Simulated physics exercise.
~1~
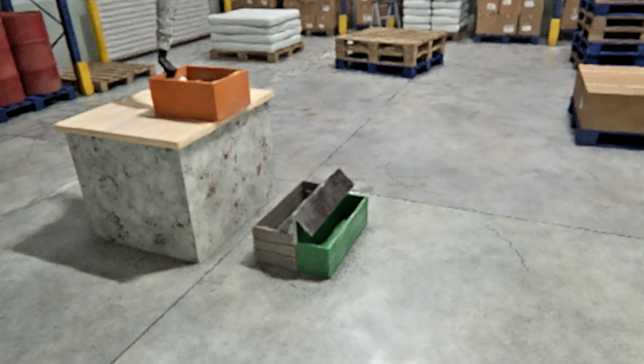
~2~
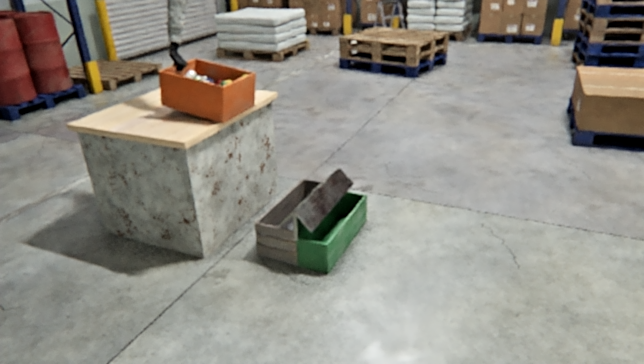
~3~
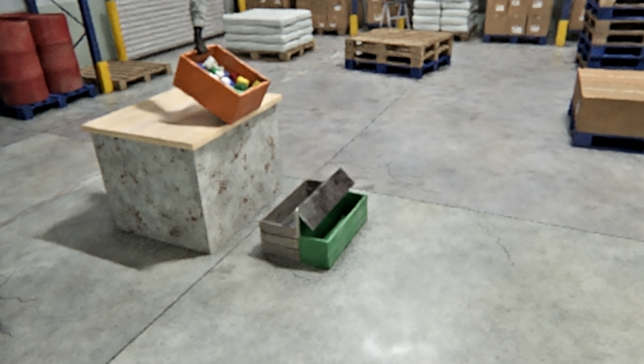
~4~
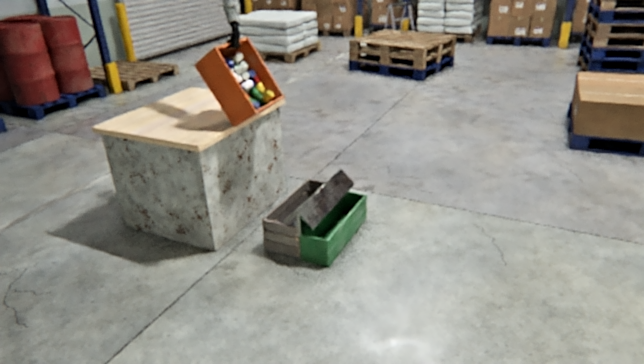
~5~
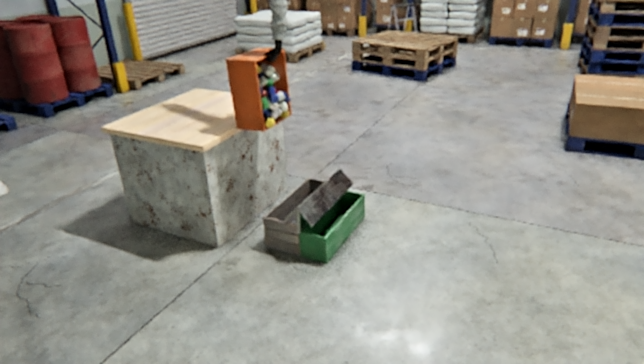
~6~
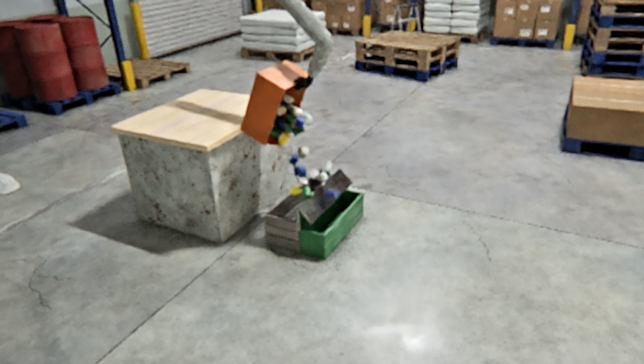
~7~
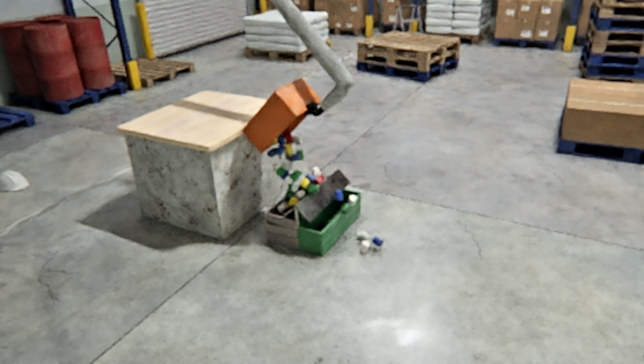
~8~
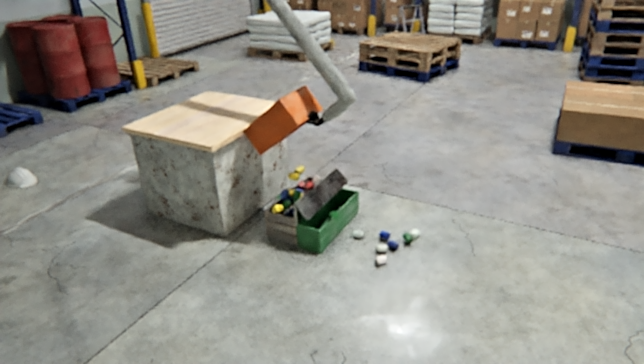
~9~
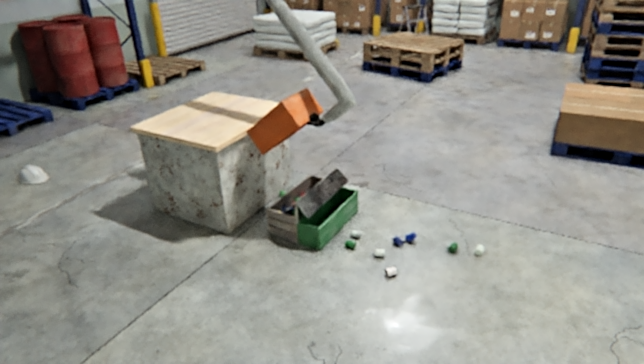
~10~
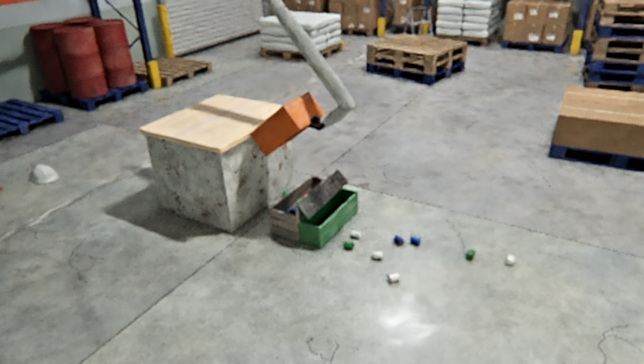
Orange crate tipping over a bench edge, held by a grey mechanical arm, spilling small jars into a trough, several scattering across the floor.
